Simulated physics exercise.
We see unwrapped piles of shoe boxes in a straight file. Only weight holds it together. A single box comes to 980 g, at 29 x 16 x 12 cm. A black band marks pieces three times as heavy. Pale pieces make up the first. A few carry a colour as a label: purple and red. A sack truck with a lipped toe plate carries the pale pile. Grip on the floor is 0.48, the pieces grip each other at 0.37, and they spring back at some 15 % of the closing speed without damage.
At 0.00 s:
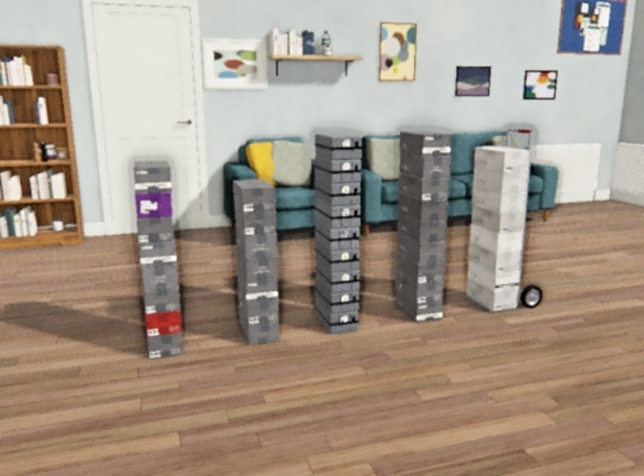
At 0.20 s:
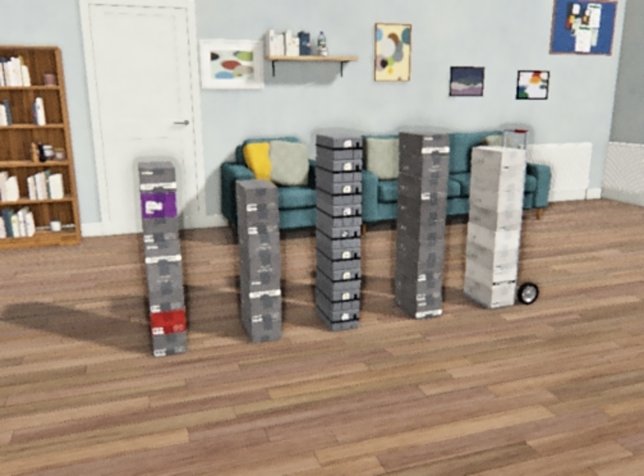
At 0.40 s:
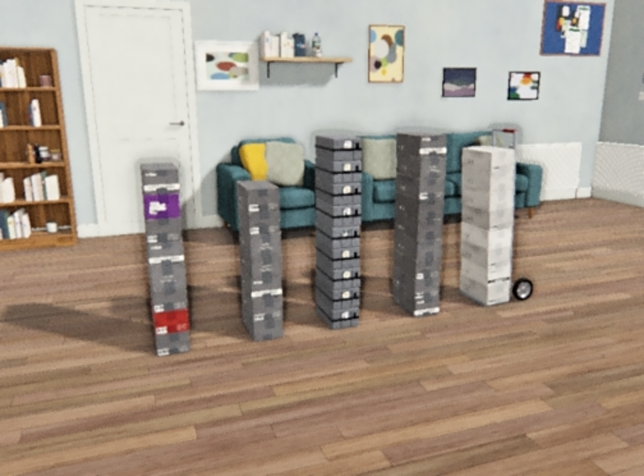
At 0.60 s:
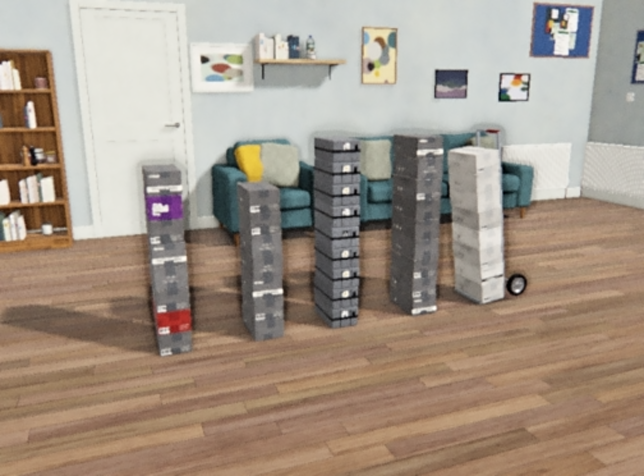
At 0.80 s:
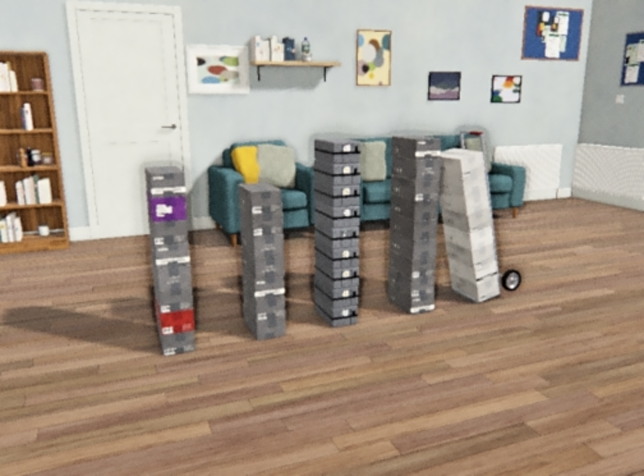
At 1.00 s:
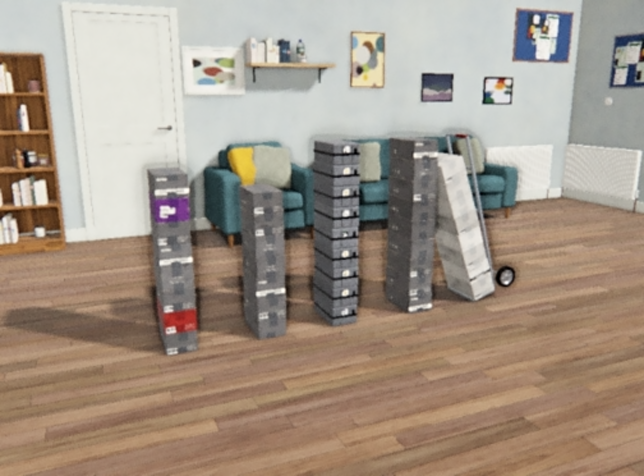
To begin with, five unwrapped stacks of shoe boxes stand upright in a row, the leftmost marked with purple and red boxes, the rightmost pale and on a sack truck. As the view shifts slightly, the truck and pale stack tilt steadily left toward the neighbouring grey stack, while the others stay in place.
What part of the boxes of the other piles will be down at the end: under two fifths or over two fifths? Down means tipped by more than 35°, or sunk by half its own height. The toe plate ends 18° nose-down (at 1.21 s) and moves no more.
Over two fifths of them.
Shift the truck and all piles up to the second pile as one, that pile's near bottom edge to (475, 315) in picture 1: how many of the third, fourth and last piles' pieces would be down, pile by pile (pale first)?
In that case third 8, fourth 6, last 7.
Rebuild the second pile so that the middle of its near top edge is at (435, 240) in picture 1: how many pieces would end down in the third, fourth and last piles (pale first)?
Then third 0, fourth 0, last 0.
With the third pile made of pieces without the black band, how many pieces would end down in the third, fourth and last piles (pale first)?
In that case third 8, fourth 6, last 7.
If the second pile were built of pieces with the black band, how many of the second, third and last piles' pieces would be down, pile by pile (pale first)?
Then second 0, third 0, last 0.
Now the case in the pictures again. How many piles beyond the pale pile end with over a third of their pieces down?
4 of them.
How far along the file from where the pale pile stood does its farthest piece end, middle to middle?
Some 100 cm.
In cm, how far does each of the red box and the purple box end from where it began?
Moved: Red 55, purple 185.
By 1.74 s, 8 of the pale pile down; none of the 33 other boxes down, 12 disturbed.
By 2.48 s, 8 of the pale pile down; 13 of the 33 other boxes down.
By 3.08 s, 8 of the pale pile down; 31 of the 33 other boxes down; red box tilted 40°, 8 cm lower; purple box tilted 13°, 33 cm lower.
When it is over (4.3 s), 8 of the pale pile down; 31 of the 33 other boxes down; purple box on its side; red box tilted 28°, 9 cm lower. That is 94 per cent. In pixels of the last frame, middles, red box near (69, 346).
